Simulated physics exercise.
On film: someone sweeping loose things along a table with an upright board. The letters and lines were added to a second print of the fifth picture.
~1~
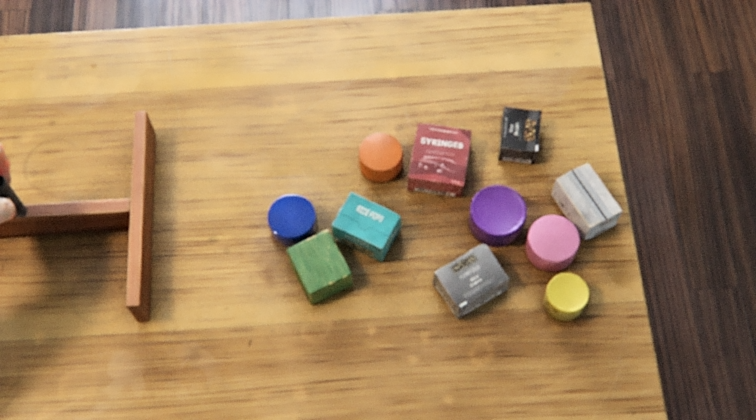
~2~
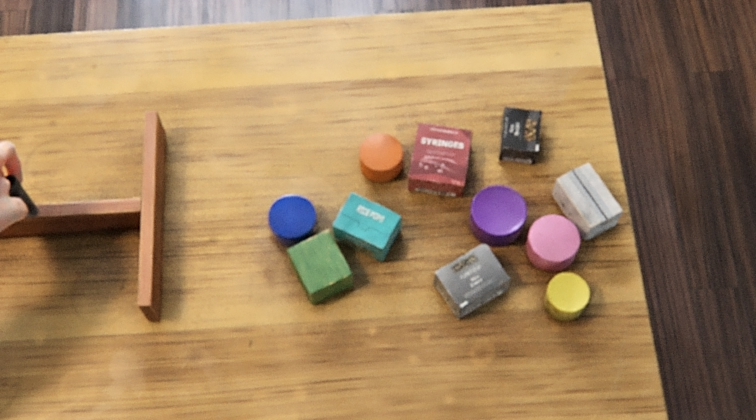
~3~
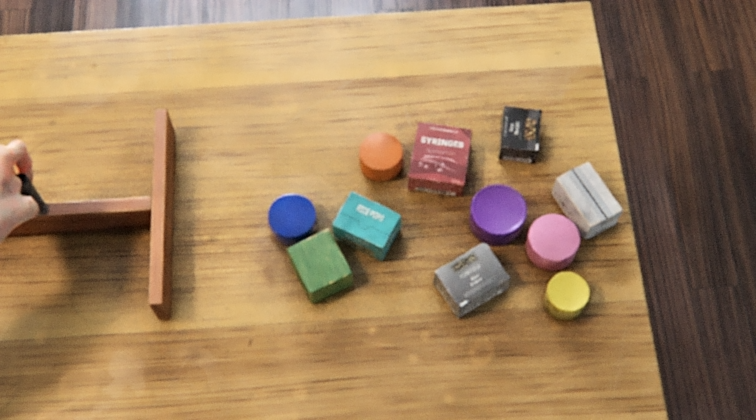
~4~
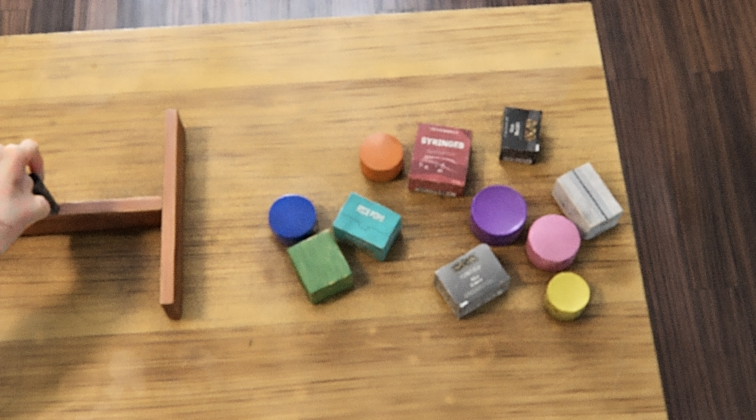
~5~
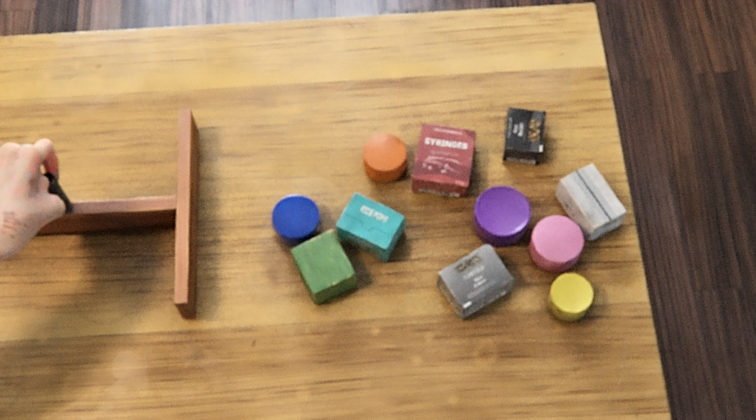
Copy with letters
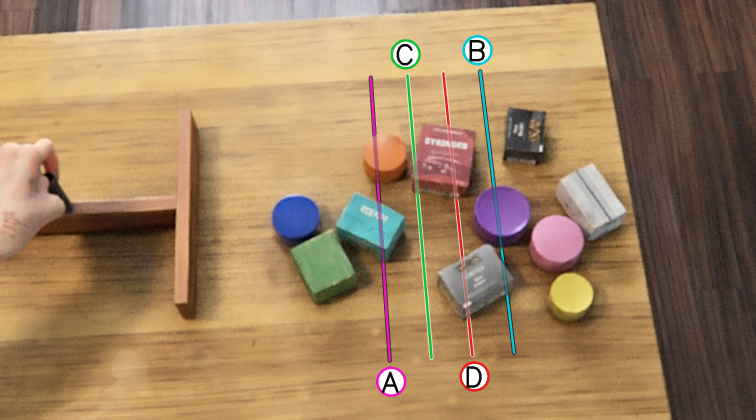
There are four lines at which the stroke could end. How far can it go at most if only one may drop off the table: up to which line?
No second one falls up to B.
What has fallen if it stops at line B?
The white box goes over.
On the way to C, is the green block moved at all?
By then, yes.
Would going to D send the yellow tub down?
No.
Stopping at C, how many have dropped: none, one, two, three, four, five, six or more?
By then, none.
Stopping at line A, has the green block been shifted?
Yes.
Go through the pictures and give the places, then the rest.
In the first picture, blue pot (293, 221); turquoise packet (367, 227); pink tin (552, 244).
In the second picture, board (147, 204); yellow tub (567, 297).
In the third picture, board (158, 202); black packet (520, 134).
In the fourth picture, board (169, 202); green block (321, 267).
In the fifth picture, board (183, 202); grey packet (475, 282); purple jar (502, 217); blue pot (297, 221).
On the marked copy, A at (380, 210); B at (496, 203); C at (419, 208); D at (457, 205).
Taking B. A third of the way, board (296, 195); green block (333, 269); turquoise packet (380, 229).
Two thirds of the way, board (407, 188); black packet (533, 134); purple jar (524, 208).
When it is over, board (494, 183); white box over the edge; black packet (598, 109); one fallen.
As for the rest, A is within the limit but short; C is within the limit but short; D is within the limit but short.
